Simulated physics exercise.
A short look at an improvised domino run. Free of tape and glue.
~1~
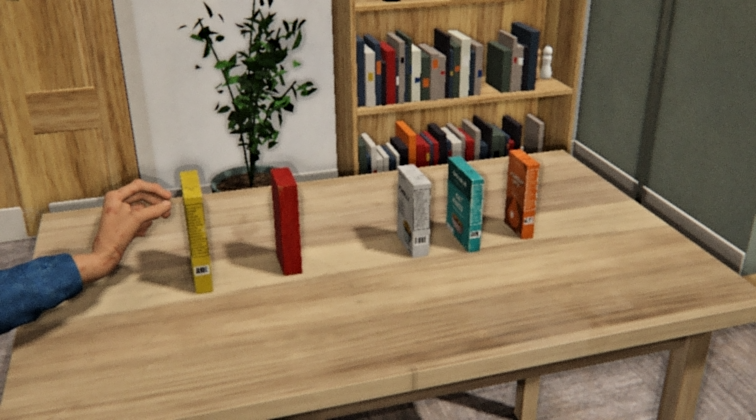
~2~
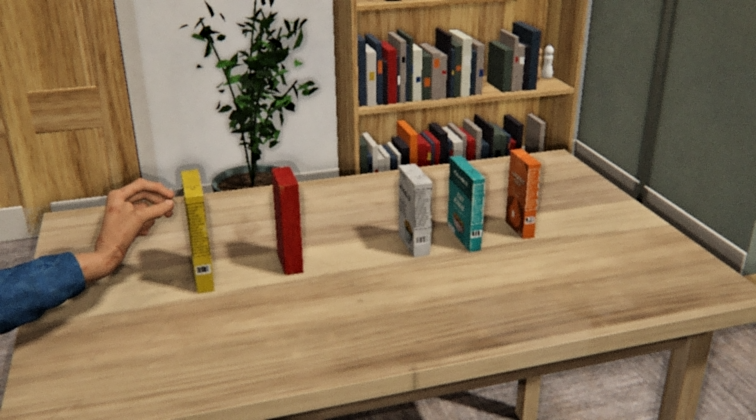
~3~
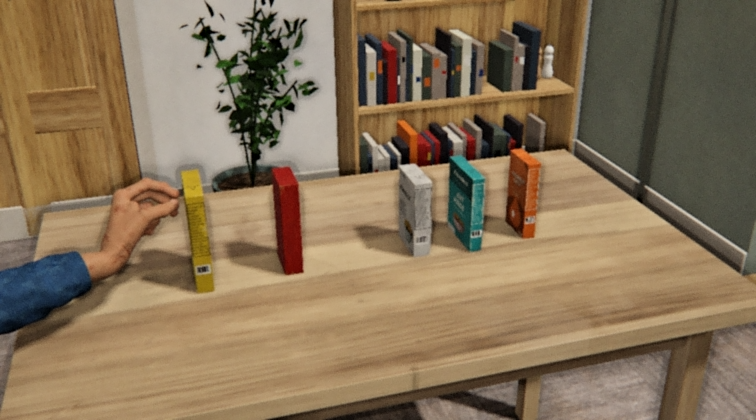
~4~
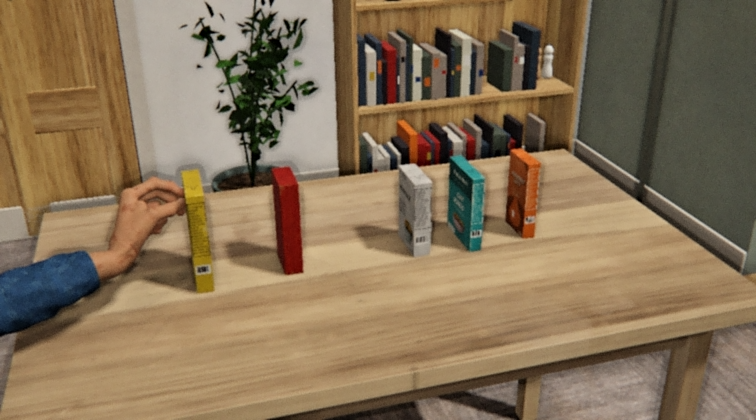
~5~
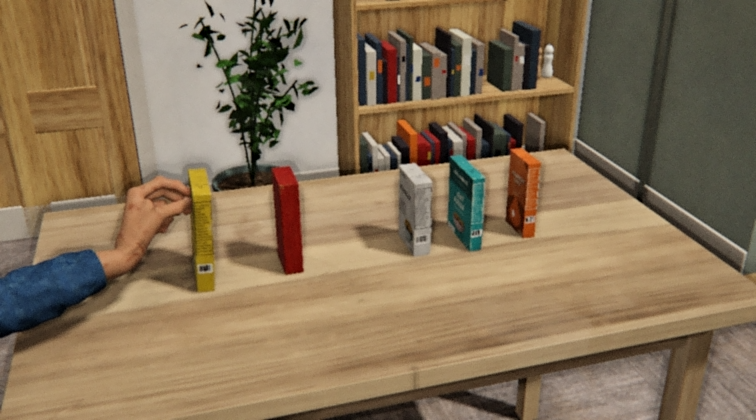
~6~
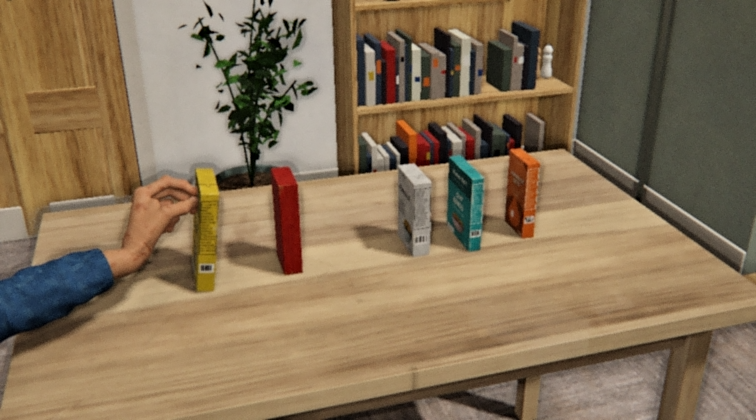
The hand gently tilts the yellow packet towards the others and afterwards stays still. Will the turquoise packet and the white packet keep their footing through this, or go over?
The turquoise packet keeps its footing; the white packet keeps its footing.
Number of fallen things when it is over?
2.
Then, 0.40 s past the last view, yellow packet 49° over; red board rocked 7° from its first pose.
Then, 0.60 s past the last view, yellow packet 73° over; red board rocked 54° from its first pose.
Then, 0.70 s past the last view, yellow packet 77° over; red board on its side.
Finally, down or leaning hard on the table, red board; the other 2 still in place. Final places as the last picture's camera would see them, turquoise packet near (465, 203), white packet near (413, 210).
